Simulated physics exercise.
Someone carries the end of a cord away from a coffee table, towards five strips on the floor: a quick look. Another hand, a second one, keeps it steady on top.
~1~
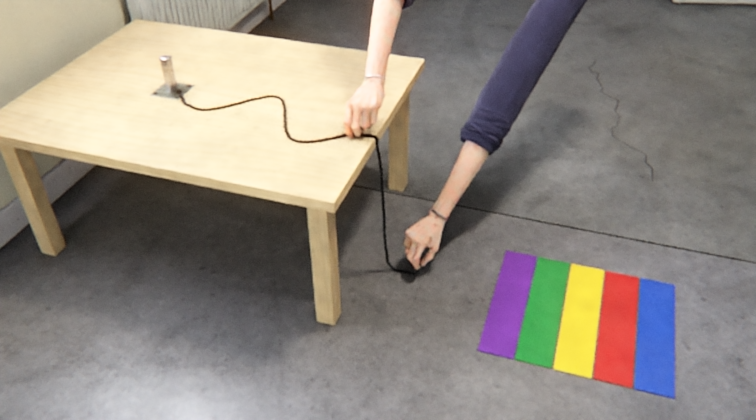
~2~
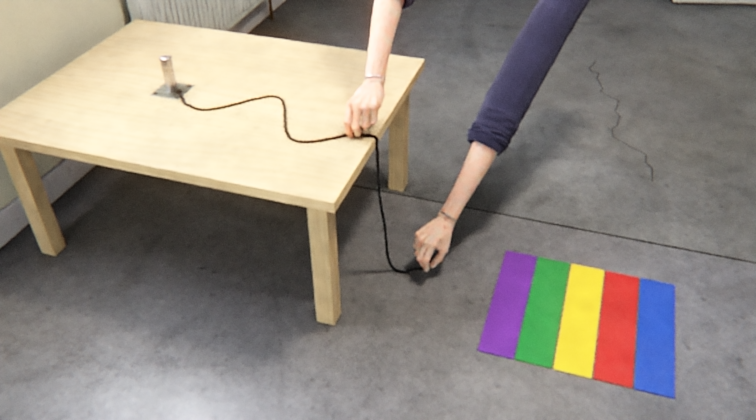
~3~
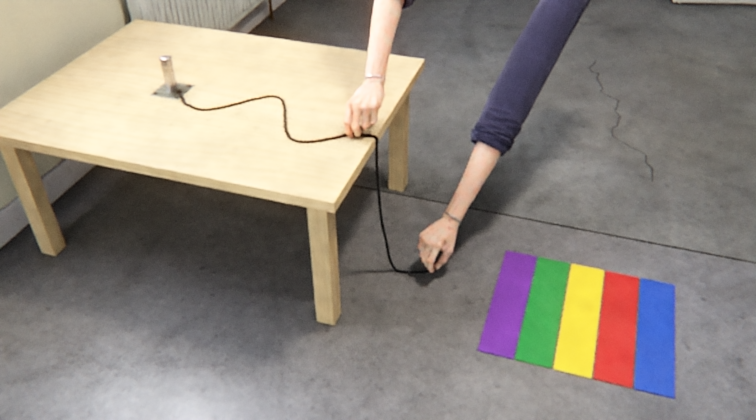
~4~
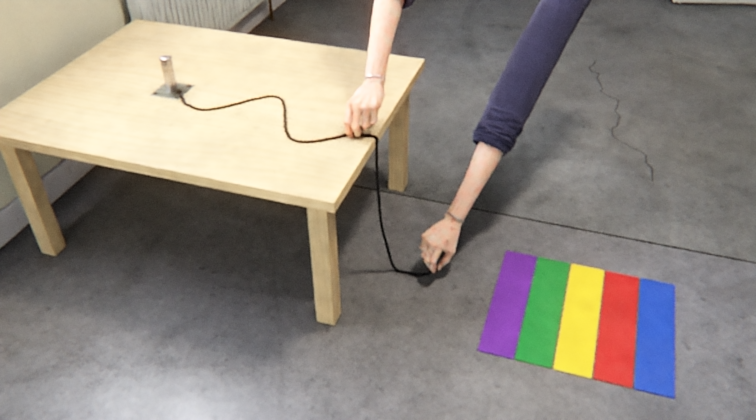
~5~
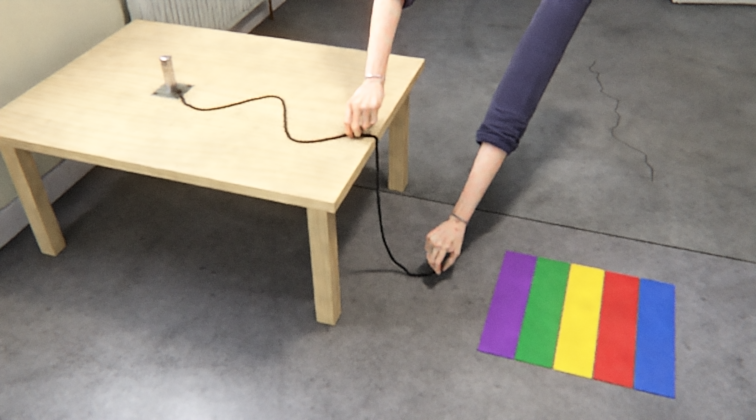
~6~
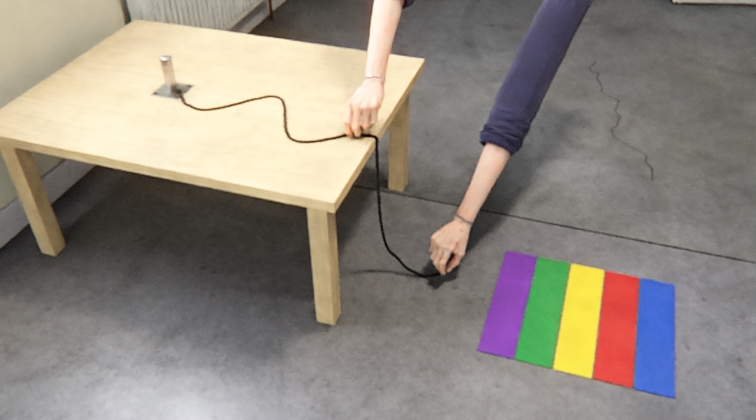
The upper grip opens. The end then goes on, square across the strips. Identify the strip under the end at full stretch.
Strip: Red.
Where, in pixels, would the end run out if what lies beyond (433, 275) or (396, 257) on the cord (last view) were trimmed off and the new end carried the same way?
Taking them in turn, near (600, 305) and near (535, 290).
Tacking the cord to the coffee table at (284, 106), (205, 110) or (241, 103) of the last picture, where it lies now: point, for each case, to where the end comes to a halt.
Those spots come out as (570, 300), (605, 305) and (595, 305).
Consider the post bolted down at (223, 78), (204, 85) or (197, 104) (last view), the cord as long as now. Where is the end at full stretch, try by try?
Try by try: (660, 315), (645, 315) and (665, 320).
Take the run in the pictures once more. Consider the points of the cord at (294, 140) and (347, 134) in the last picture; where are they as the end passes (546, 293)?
Roughly (369, 134) for one and roughly (389, 177) for the other.
A little later, end near (546, 293); over green.
Next, end near (592, 303); over yellow.
When it is tight, end near (620, 309); over red. It gets as far as the red strip.
